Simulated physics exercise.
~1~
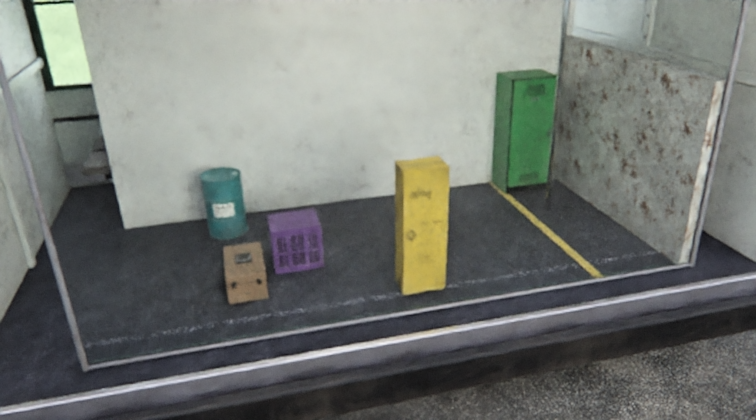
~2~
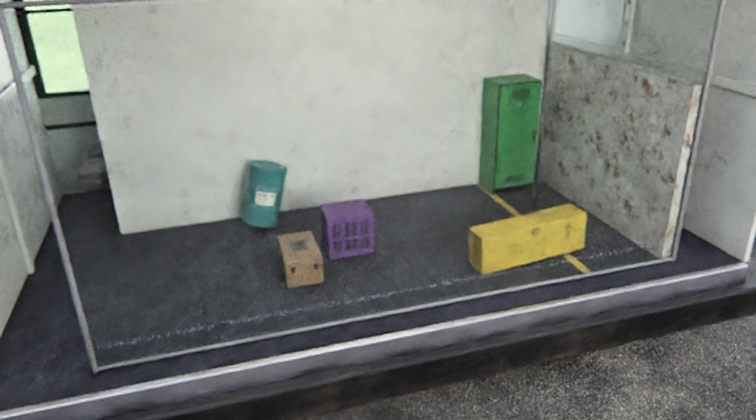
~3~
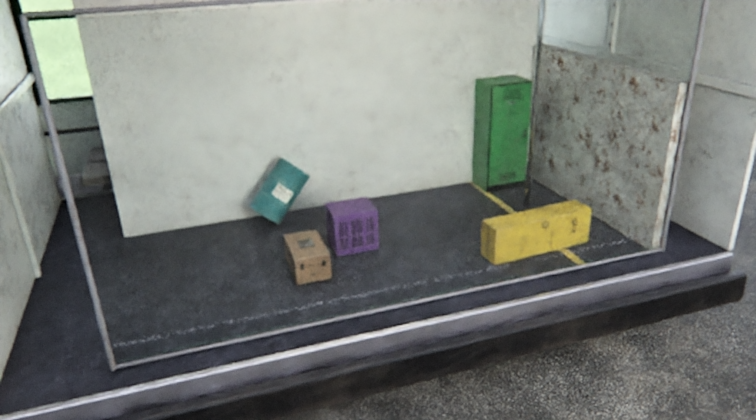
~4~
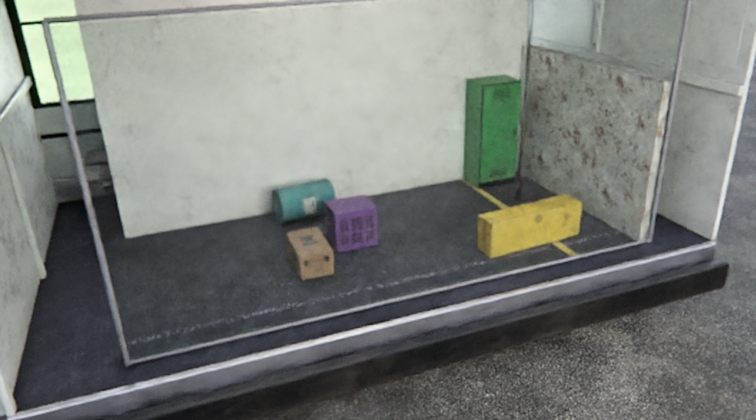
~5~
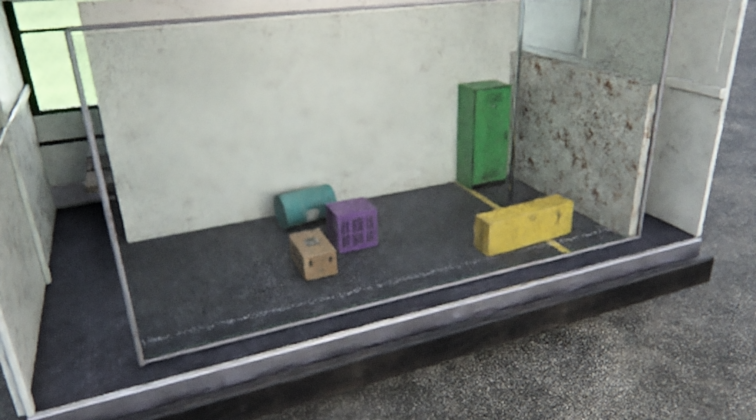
In a small open-fronted bay, a yellow tall box toppled to the right as a purple crate and brown toolbox slid right, then a teal drum tipped onto its side behind them, and all four came to rest short of the yellow line.
